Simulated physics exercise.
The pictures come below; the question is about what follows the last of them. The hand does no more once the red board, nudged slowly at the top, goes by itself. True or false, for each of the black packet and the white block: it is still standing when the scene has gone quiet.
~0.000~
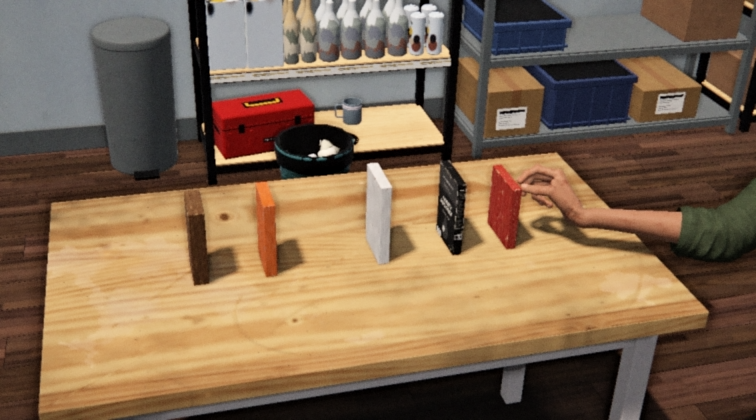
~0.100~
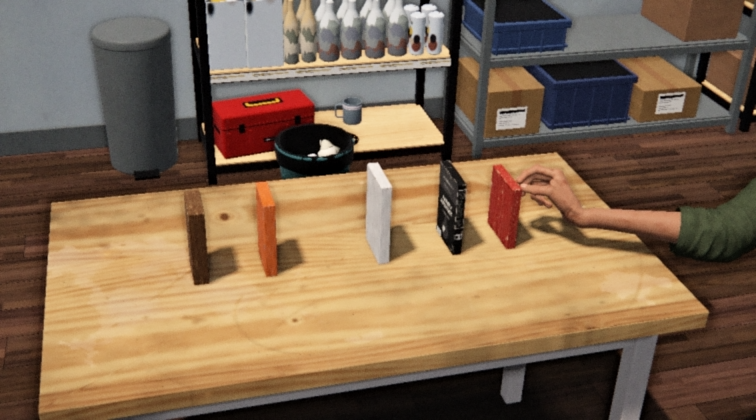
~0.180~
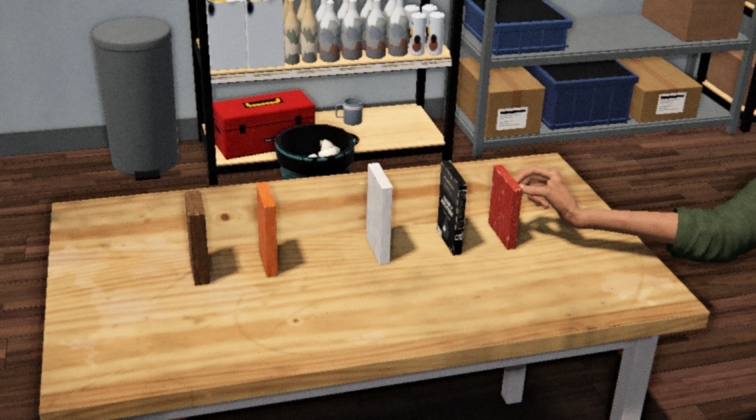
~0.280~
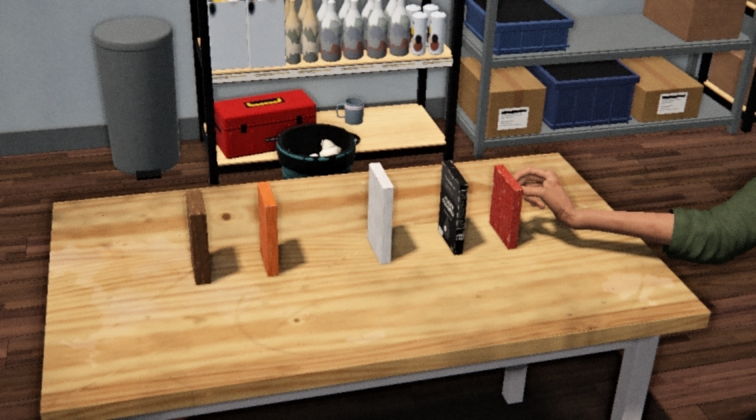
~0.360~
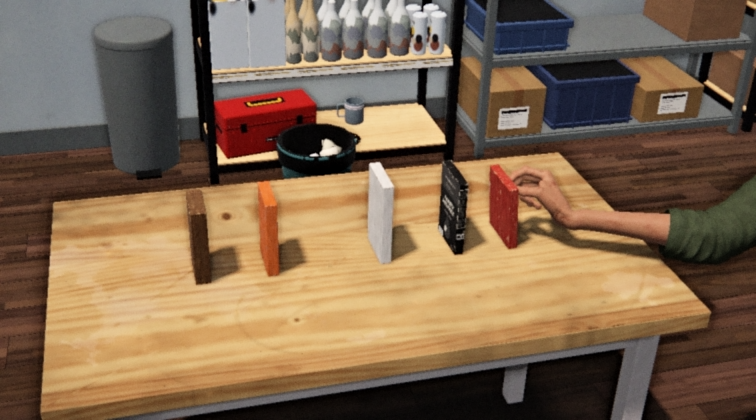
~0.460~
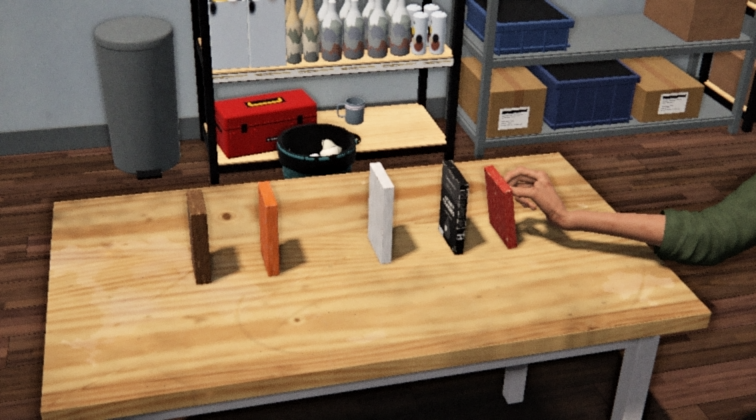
Black packet: False; white block: False.
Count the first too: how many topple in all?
That adds up to 3 in total.
After 0.76 s, red board 69° over; black packet tipped 24° from how it was near (432, 212).
After 0.86 s, red board 84° over; black packet tipped 42° from how it was near (411, 219); white block tipped 13° from how it was near (372, 214).
After 1.06 s, red board 90° over; black packet on its side near (398, 240); white block on its side near (331, 252).
After 1.16 s, red board 90° over; black packet on its side near (396, 240); white block on its side near (329, 253).
At rest (2.5 s), tipped over on the table, black packet and white block; orange block in place. Seen from the same camera at the end, black packet near (396, 241), white block near (328, 253).
